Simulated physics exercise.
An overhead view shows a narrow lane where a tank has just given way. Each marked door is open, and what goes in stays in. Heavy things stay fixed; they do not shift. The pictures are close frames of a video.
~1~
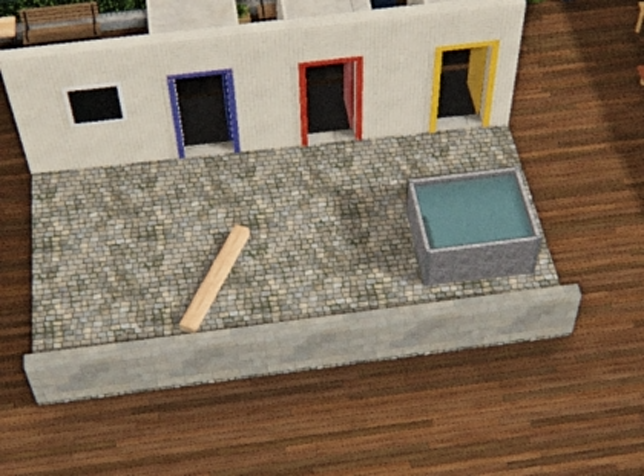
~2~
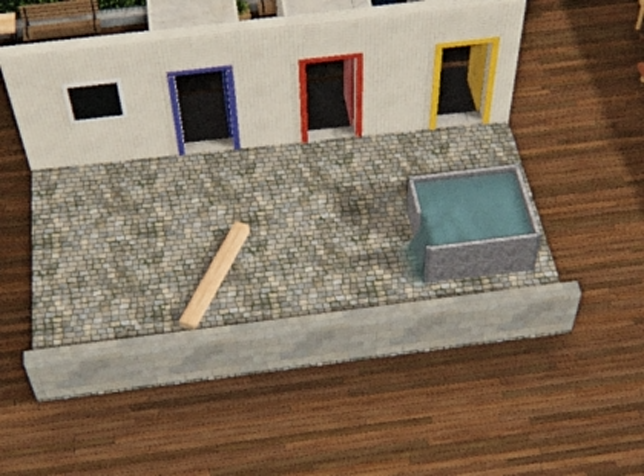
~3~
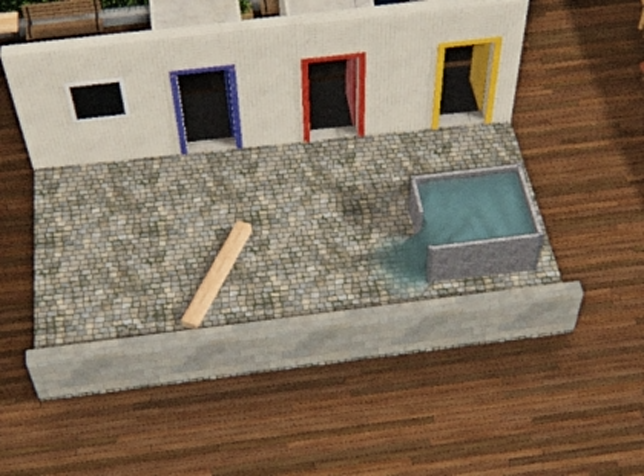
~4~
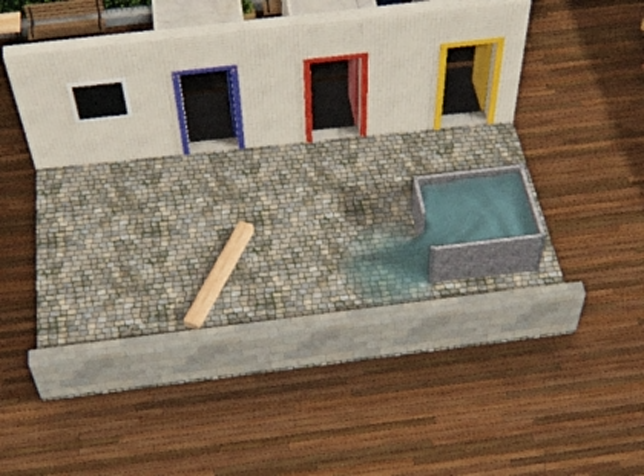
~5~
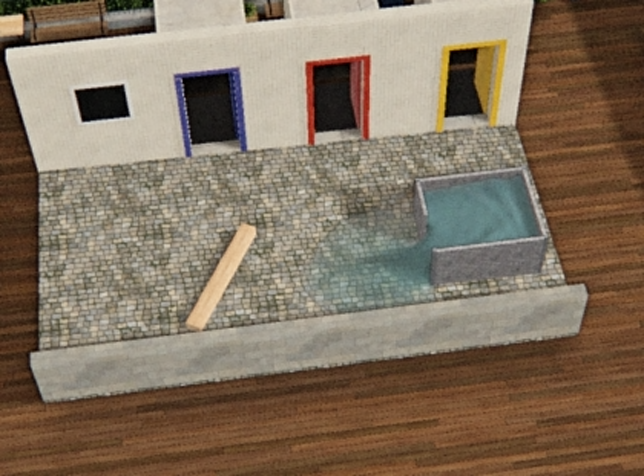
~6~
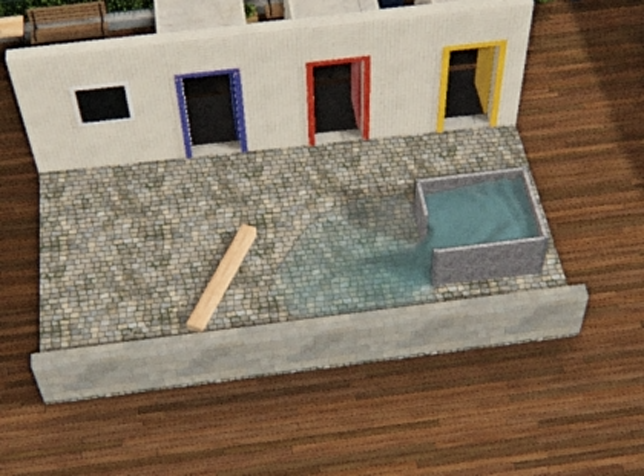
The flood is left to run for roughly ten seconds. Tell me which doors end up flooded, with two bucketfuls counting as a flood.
My prediction: Blue door: Overshoots, yellow door: Does not overshoot, red door: Overshoots.
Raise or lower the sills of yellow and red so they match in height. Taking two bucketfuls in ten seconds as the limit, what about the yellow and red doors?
Taking each in turn, the yellow one remains within bounds and the red one remains within bounds.
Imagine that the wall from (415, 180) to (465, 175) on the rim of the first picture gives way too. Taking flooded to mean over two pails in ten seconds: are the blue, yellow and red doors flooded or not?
Result: Blue remains beneath it; yellow goes past the limit; red goes past the limit.
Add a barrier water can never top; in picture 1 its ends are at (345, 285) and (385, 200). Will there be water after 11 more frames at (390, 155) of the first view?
At that place: Covered.
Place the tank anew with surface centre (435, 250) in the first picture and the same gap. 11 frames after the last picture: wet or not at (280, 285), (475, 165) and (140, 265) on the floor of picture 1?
First one gets inundated, next one stays unwetted, last one gets inundated.
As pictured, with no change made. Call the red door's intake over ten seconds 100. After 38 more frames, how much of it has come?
It should be near 0 percent of the ten-second total.
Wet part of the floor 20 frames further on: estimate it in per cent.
The answer is around 60 per cent.
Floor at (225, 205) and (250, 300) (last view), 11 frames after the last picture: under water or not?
Submerged, then submerged.
A moment on, water covers 30 % of the floor; the blue door not reached, the yellow door not reached, the red door not reached.
Next, water covers 50 % of the floor; the blue door wet at the sill, nothing in, the yellow door not reached, the red door not reached.
Then, water covers 60 % of the floor; the blue door under two buckets in, the yellow door not reached, the red door wet at the sill, nothing in.
Later, water covers 70 % of the floor; the blue door over two buckets in, the yellow door not reached, the red door wet at the sill, nothing in.
In the end, water covers 75 % of the floor; the blue door over two buckets in, the yellow door wet at the sill, nothing in, the red door over two buckets in.
